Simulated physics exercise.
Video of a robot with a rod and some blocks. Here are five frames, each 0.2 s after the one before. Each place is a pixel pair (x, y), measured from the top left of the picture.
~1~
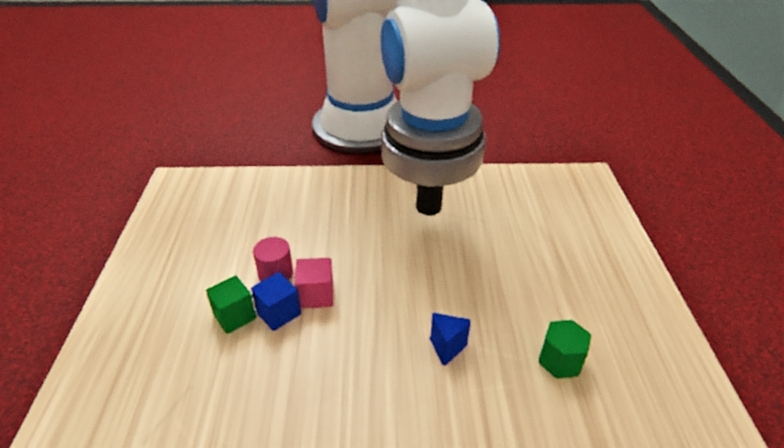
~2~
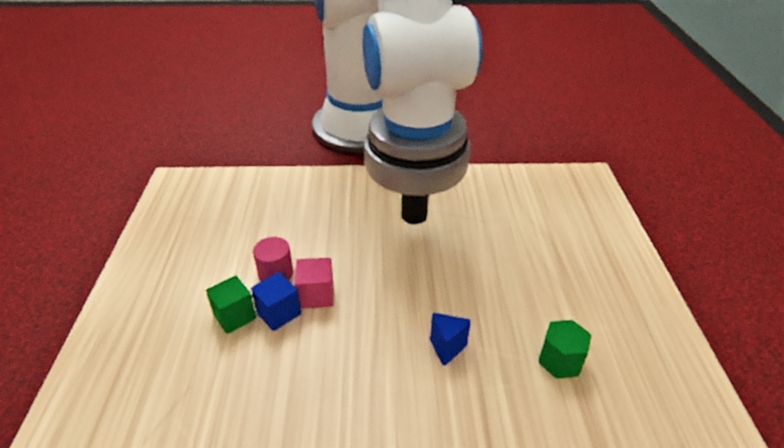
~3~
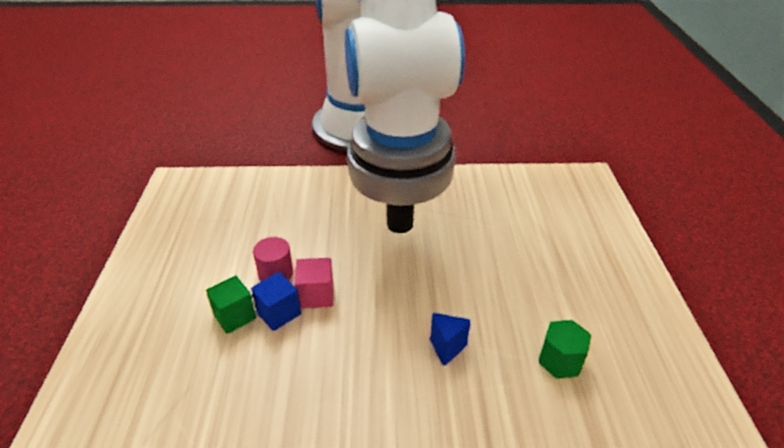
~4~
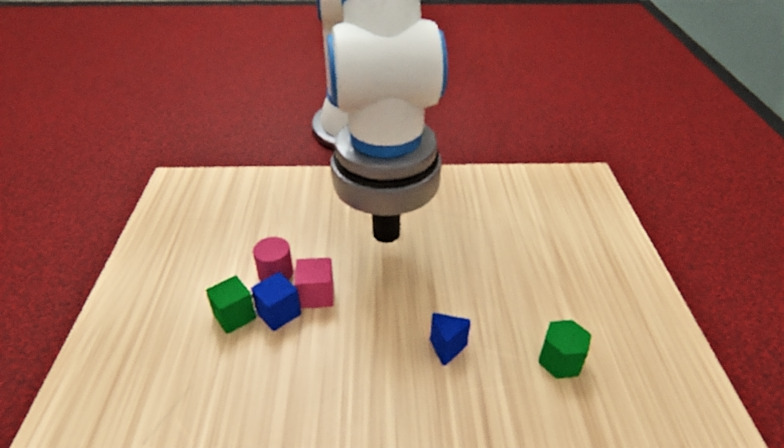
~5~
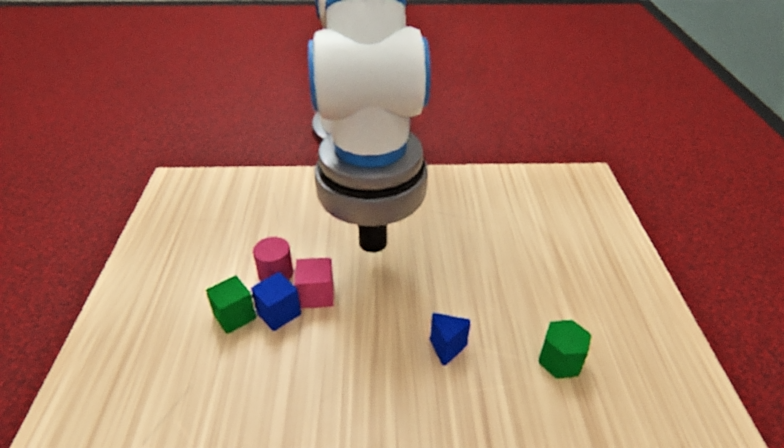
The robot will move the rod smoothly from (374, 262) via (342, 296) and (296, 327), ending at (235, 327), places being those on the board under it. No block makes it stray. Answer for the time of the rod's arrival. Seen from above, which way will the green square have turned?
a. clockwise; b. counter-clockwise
That would be a.
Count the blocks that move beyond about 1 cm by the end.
It's going to be three or more.
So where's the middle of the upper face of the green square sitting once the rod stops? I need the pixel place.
The centre of its top face lies at (159, 295).
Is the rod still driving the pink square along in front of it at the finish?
My answer is yes.
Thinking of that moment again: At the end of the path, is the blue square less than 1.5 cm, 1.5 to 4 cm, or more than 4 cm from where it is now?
More than 4 cm.
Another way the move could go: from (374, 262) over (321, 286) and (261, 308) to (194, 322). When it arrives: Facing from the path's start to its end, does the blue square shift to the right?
No, it doesn't check out.
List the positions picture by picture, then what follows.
Lower end of the rod (429, 208), tops of blocks, green square (228, 291), pink round block (271, 248), blue square (274, 288), pink square (313, 270), in the first picture.
Rod (414, 216), blocks as before, in the second picture.
Rod (400, 225), blocks as before, in the third picture.
Rod (386, 234), blocks as before, in the fourth picture.
Rod (373, 244), green square (228, 291), pink round block (271, 248), blue square (274, 288), pink square (313, 270), in the fifth picture.
On the path given first. One third of the way, rod (340, 279); green square (225, 292); blue square (267, 292); pink square (306, 276).
Two thirds of the way, rod (292, 309); green square (192, 297), turned 75° clockwise; blue square (215, 320), turned 35° clockwise; pink square (255, 307).
At the end, rod (230, 309); green square (159, 295), turned 135° clockwise; pink round block not moved; blue square (157, 340); pink square (191, 314), turned 30° anticlockwise.
